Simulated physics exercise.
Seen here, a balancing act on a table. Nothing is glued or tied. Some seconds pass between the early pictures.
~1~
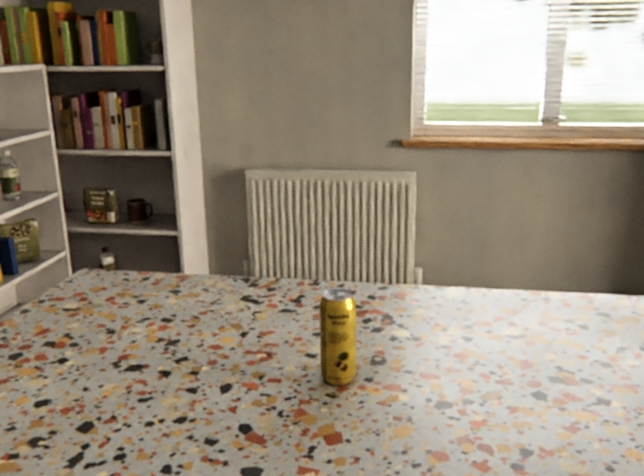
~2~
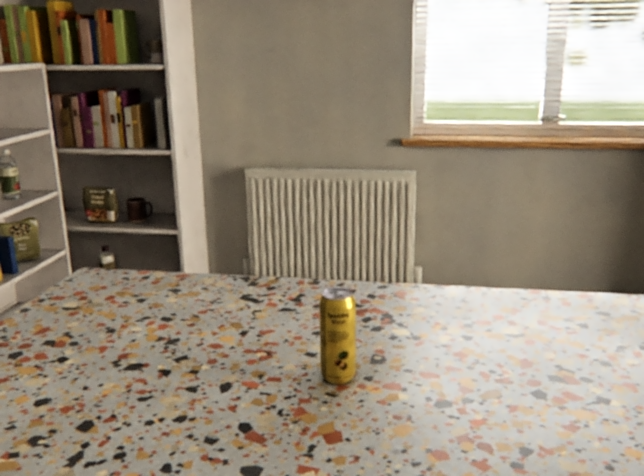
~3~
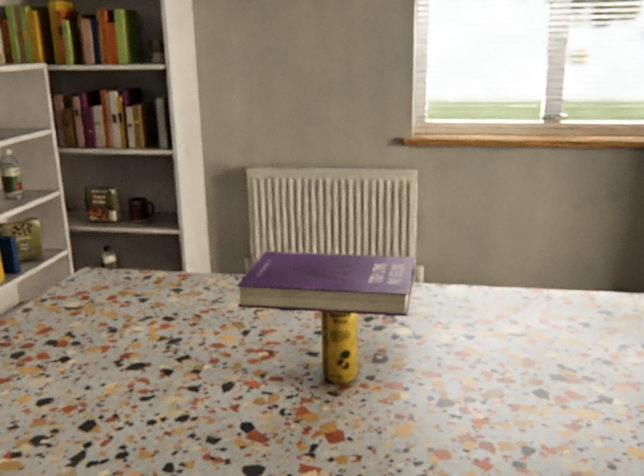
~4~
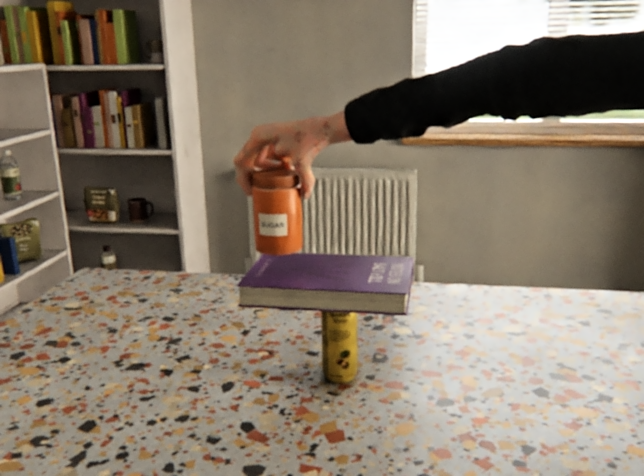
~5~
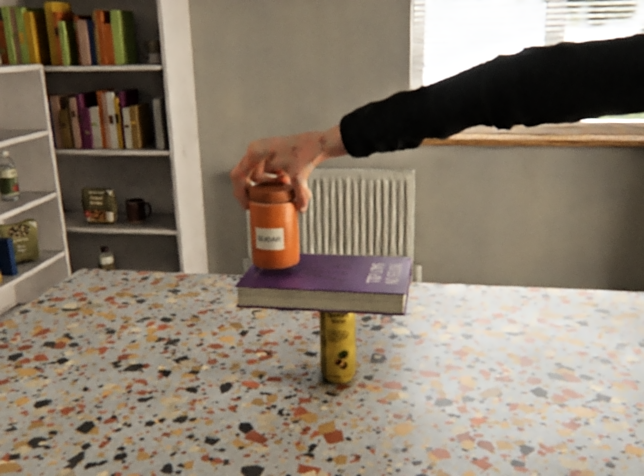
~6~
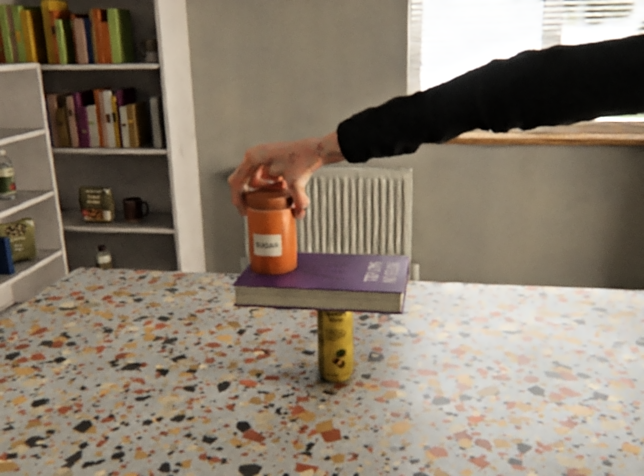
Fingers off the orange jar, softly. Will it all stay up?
The stack comes apart.
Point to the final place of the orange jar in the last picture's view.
Near (212, 334).
Then, 0.60 s after the last picture, purple book and orange jar now fallen.
Then, 0.70 s after the last picture, things are still on the move.
Then, 1.30 s after the last picture, as before.
At rest, fallen, purple book and orange jar; yellow can in place. Seen from the same camera at the end, orange jar near (212, 334). The stack gives way.
